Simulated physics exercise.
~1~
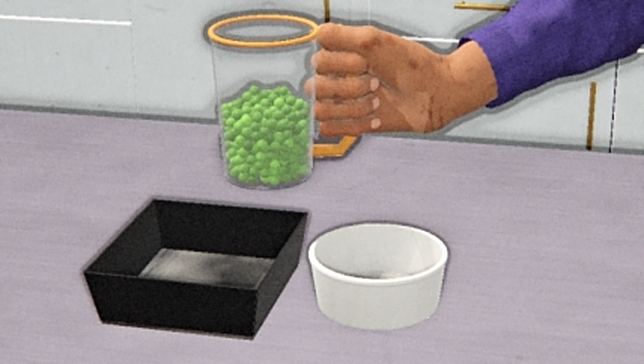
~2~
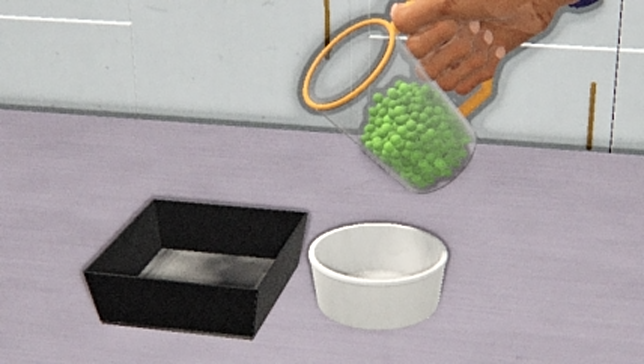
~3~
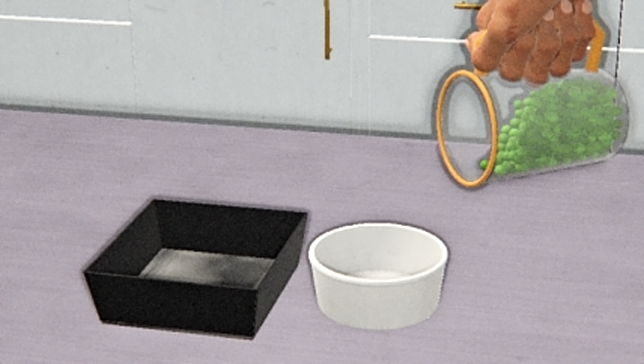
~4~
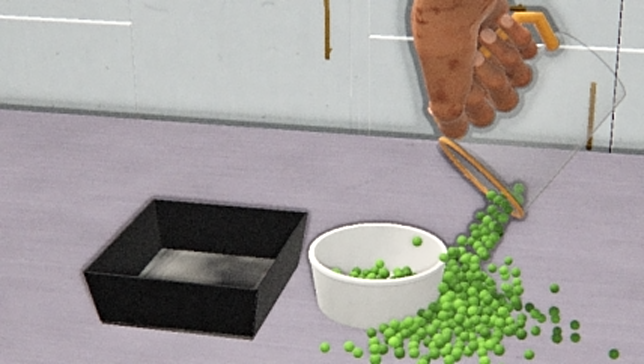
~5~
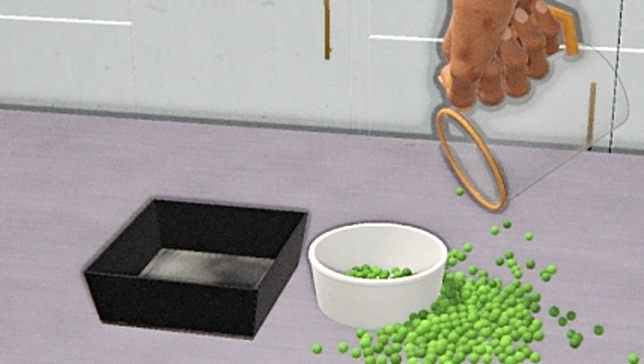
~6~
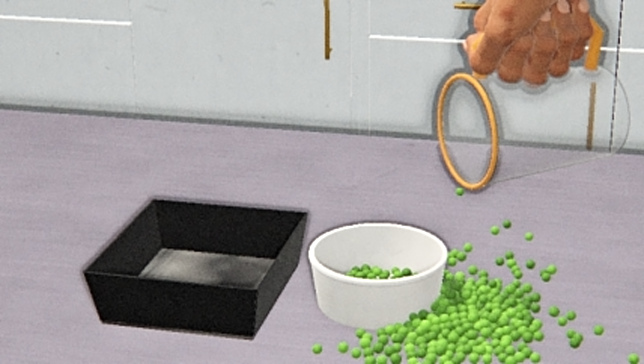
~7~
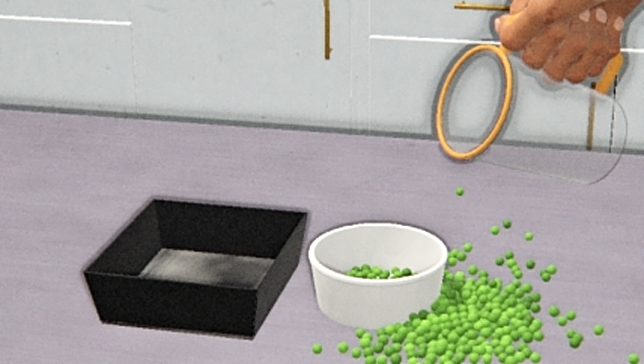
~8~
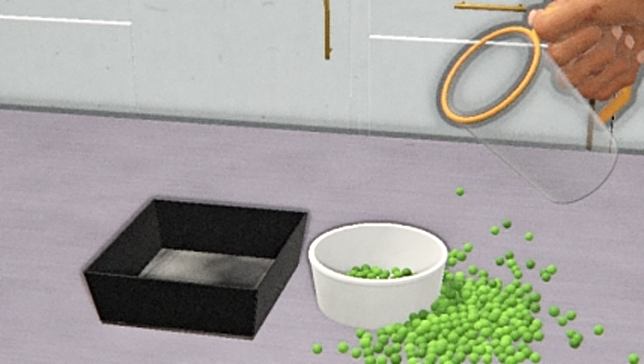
A clear cup with an orange rim, full of green peas, is held upright by a hand above a table with a black tin and a white dish. The hand moves the cup to the right while tipping it toward the left, until it lies on its side. It tilts further, and the peas pour out beside the dish, a few landing inside and most spilling across the table. The hand then turns the emptied cup partway back up. It ends leaning at the right, with the tin still empty.
